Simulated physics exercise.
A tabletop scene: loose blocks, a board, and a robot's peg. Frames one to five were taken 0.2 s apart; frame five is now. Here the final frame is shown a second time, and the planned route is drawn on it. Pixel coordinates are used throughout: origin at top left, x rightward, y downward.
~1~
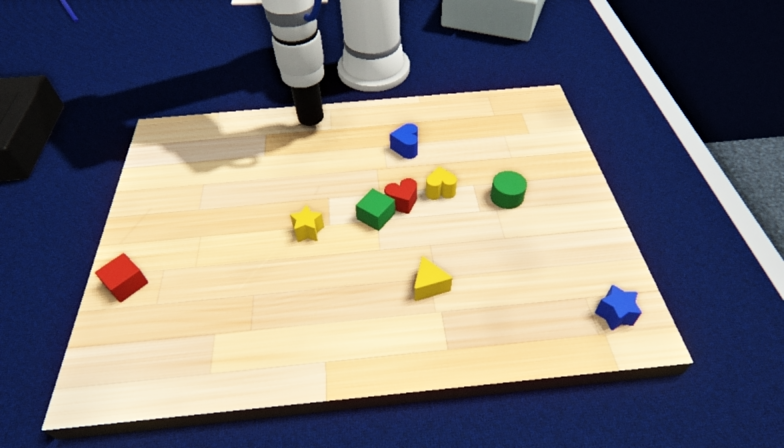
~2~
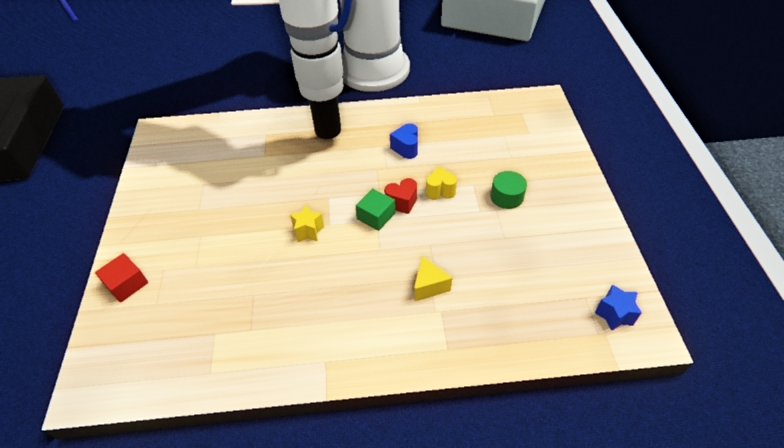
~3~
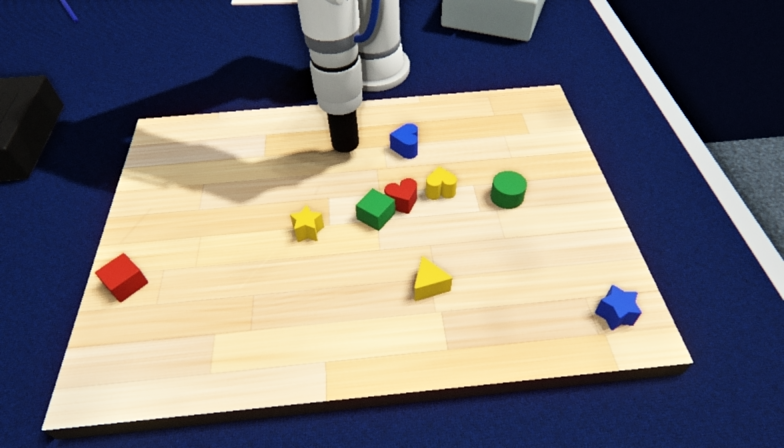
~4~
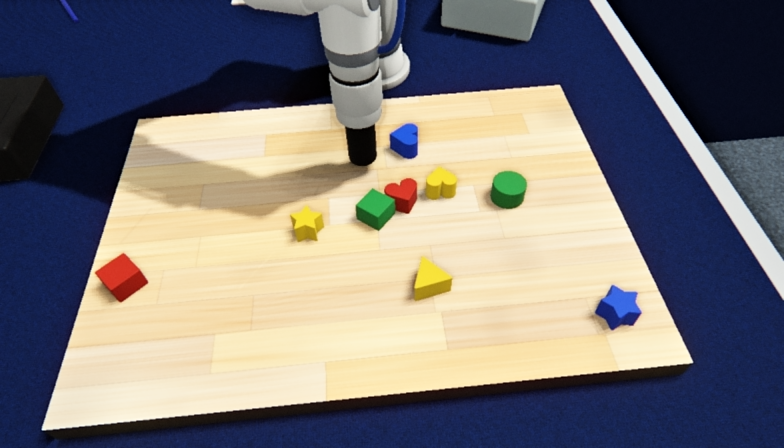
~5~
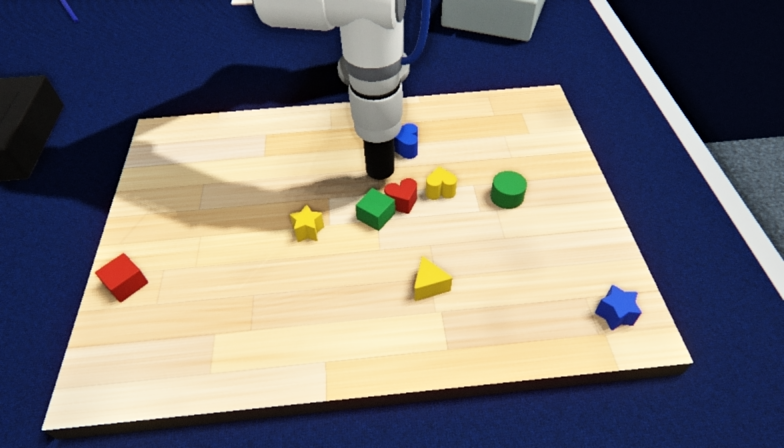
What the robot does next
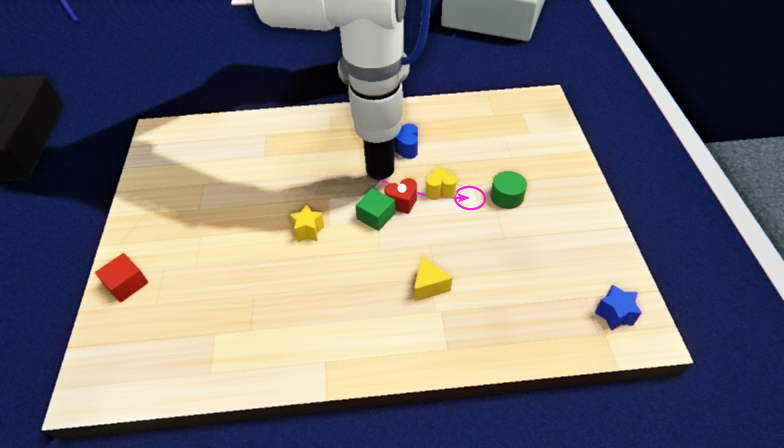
A white robot arm with a black peg reaches over a pale wooden board on a dark blue surface, seen from above at an angle. Green, red and yellow blocks cluster near the middle, with a red block at left and a blue star at lower right. The peg glides right and toward the viewer, nearing the cluster, while the blocks and camera stay still.
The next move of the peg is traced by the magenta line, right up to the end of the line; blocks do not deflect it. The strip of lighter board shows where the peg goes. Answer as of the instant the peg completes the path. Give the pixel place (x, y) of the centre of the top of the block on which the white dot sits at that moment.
My prediction: (415, 198).
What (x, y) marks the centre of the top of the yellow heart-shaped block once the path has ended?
Near (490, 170).
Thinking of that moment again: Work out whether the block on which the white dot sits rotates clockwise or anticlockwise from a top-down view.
Looking down, my answer is that the block on which the white dot sits rotates clockwise.
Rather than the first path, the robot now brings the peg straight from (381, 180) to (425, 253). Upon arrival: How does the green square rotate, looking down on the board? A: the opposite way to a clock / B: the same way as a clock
B
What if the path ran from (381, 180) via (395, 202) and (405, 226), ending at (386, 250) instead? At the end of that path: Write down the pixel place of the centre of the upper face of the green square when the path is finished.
I think it will end close to (366, 214).
The line goes from (381, 180) via (408, 191) and (438, 197), ending at (470, 198); the dot is on the red heart-shaped block.
What follows on the original path. One third of the way, peg (409, 181); red heart-shaped block (410, 195), turned 20° clockwise.
Two thirds of the way, peg (440, 187); red heart-shaped block (415, 198), turned 45° clockwise; yellow heart-shaped block (467, 176), turned 40° anticlockwise.
At the end, peg (471, 188); green square unmoved; red heart-shaped block (415, 198), turned 45° clockwise; yellow heart-shaped block (490, 170), turned 70° anticlockwise; green circle (517, 182).
